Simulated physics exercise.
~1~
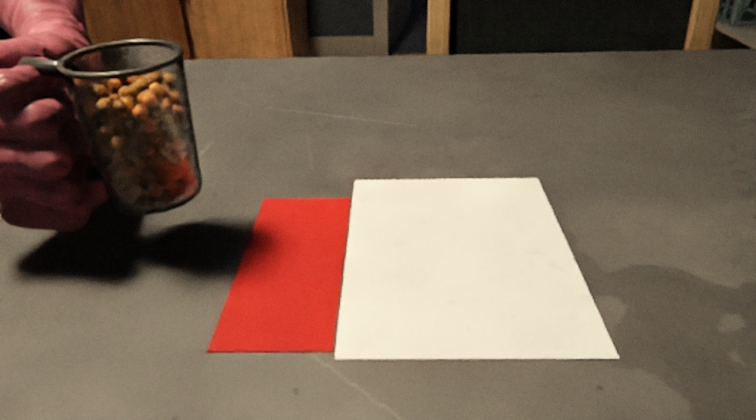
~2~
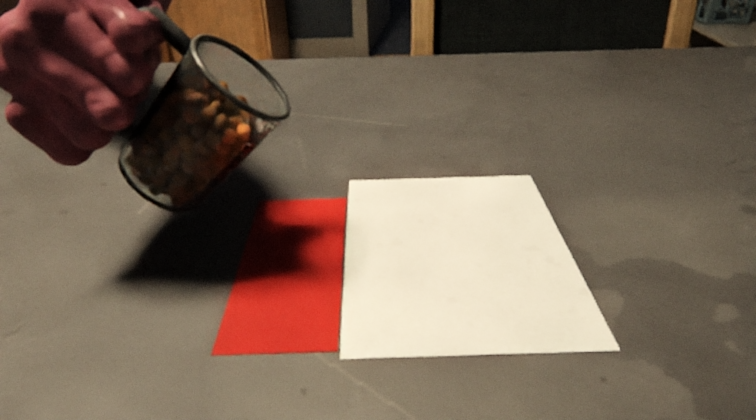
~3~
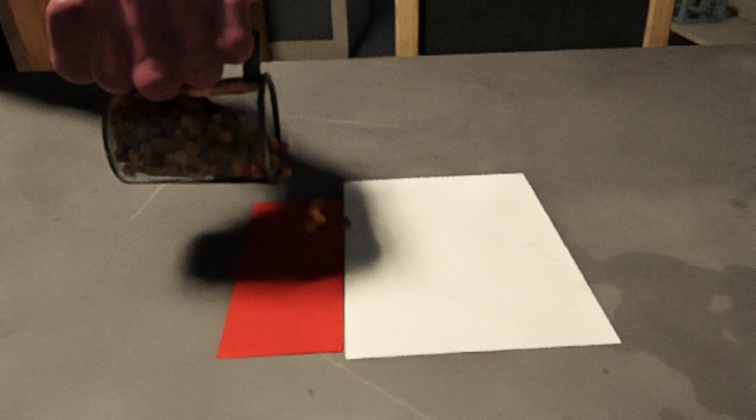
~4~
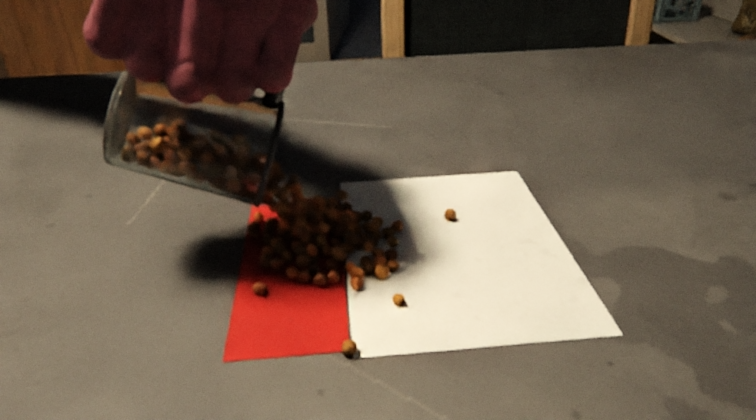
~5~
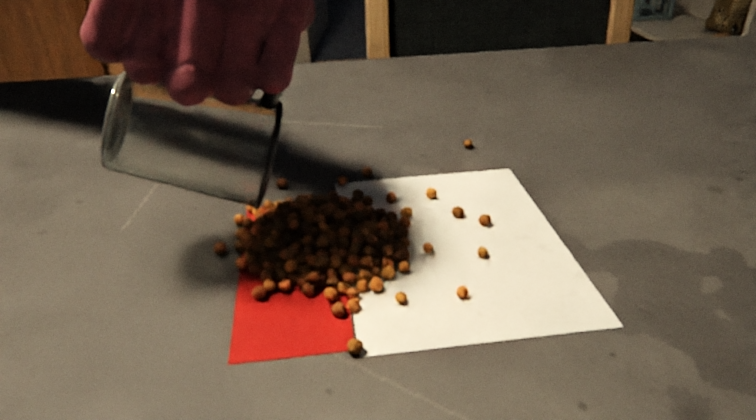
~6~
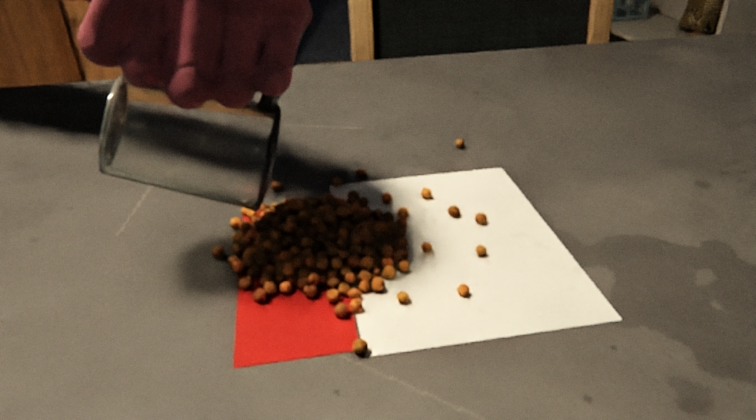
A hand brought a clear cup of roasted chickpeas in from the left and tipped it over a red mat, pouring them into a heap that spread onto the white mat beside it, with a few scattered pieces, until the cup was empty.
